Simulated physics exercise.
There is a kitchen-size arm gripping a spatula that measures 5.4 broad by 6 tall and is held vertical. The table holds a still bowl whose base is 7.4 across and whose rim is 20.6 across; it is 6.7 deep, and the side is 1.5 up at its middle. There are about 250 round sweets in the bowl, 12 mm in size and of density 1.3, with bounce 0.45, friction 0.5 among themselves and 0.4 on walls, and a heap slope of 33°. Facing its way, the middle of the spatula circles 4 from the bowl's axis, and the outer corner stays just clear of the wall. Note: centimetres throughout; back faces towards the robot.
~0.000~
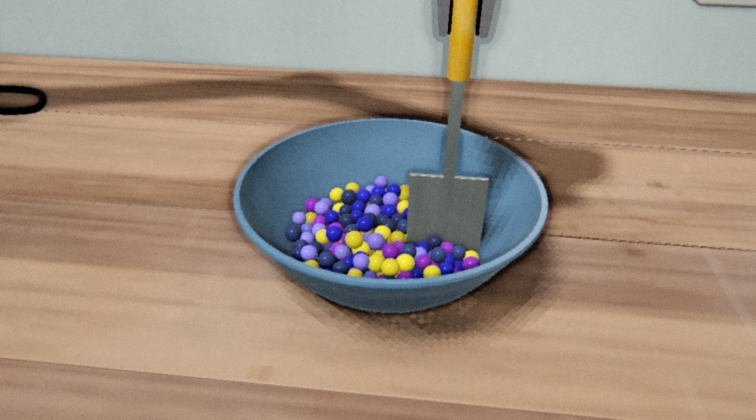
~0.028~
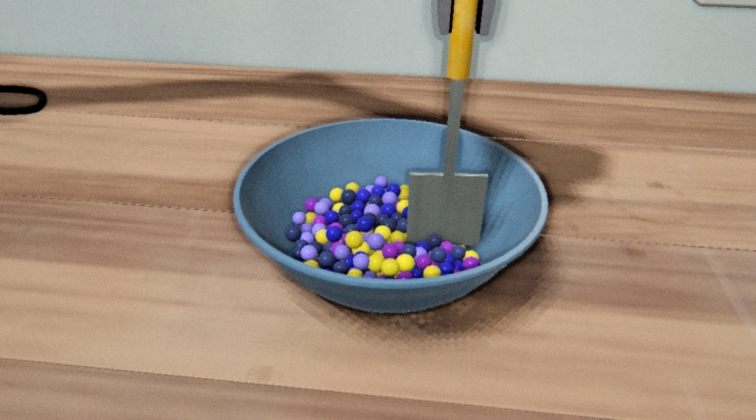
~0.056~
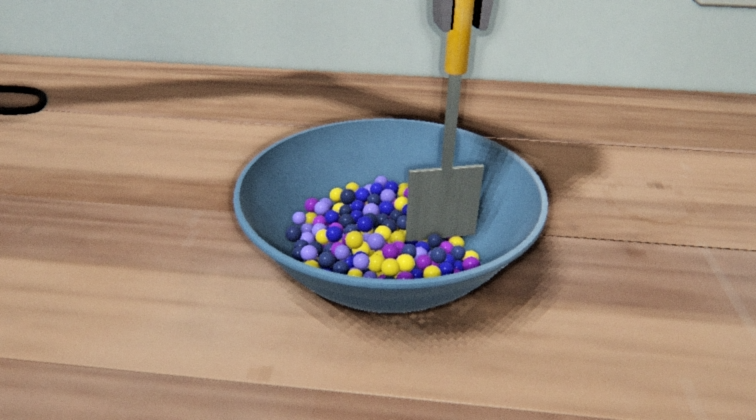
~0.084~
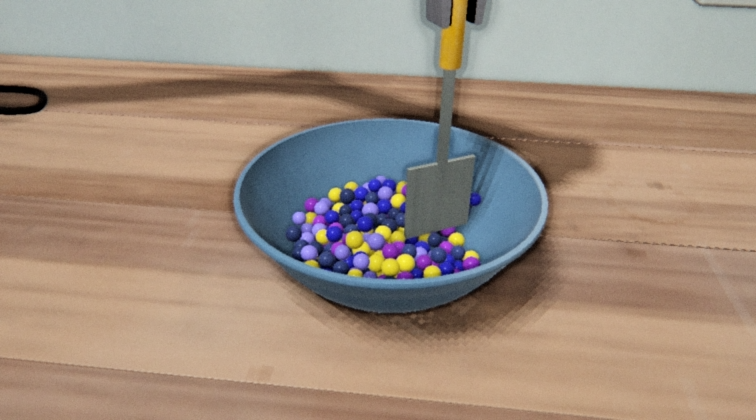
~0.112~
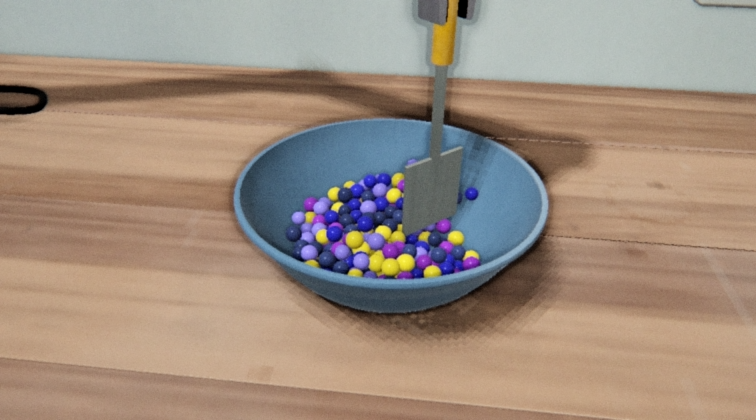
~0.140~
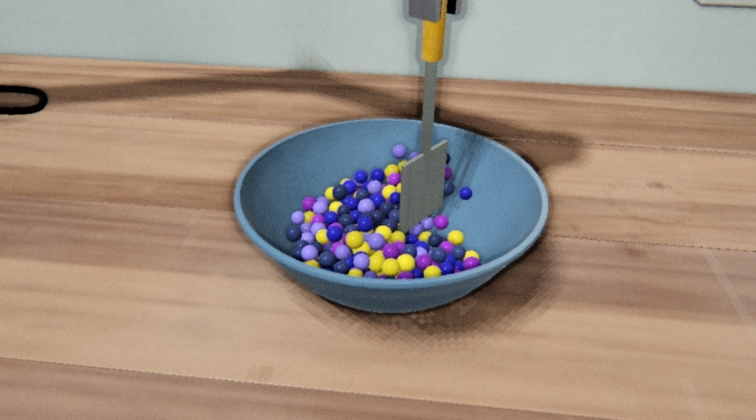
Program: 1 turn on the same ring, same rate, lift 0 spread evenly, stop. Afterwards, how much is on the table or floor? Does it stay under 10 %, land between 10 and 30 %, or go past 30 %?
It stays under 10 %.
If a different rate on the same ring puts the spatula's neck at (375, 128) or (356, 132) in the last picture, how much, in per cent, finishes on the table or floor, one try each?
Roughly 20 and 35 percent, in that order.
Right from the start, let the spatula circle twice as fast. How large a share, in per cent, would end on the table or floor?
20 %.
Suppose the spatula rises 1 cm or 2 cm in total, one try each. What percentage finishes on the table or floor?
First try about 0 per cent, second about 0 per cent.
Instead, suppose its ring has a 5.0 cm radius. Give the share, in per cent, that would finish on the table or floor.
Then about 0 %.
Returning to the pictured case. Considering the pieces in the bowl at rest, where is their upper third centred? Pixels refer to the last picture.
(454, 210).
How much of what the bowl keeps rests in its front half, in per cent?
Close to 35 in a hundred.
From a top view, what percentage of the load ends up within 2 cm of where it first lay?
Around 10 in a hundred.
By 0.39 s, 174° round, highest piece 7 above the table; 247 in the bowl.
By 0.64 s, 292° round, highest piece 7 above the table; 246 in the bowl, 1 in flight or on the tool.
By 0.97 s, 0° round, highest piece 5 above the table; 246 in the bowl, 1 on the table or floor.
By 1.67 s, 0° round, highest piece 5 above the table; 246 in the bowl, 1 on the table or floor.
Final count, 246 in the bowl, 1 on the table or floor. That is 0 % on the table or floor.
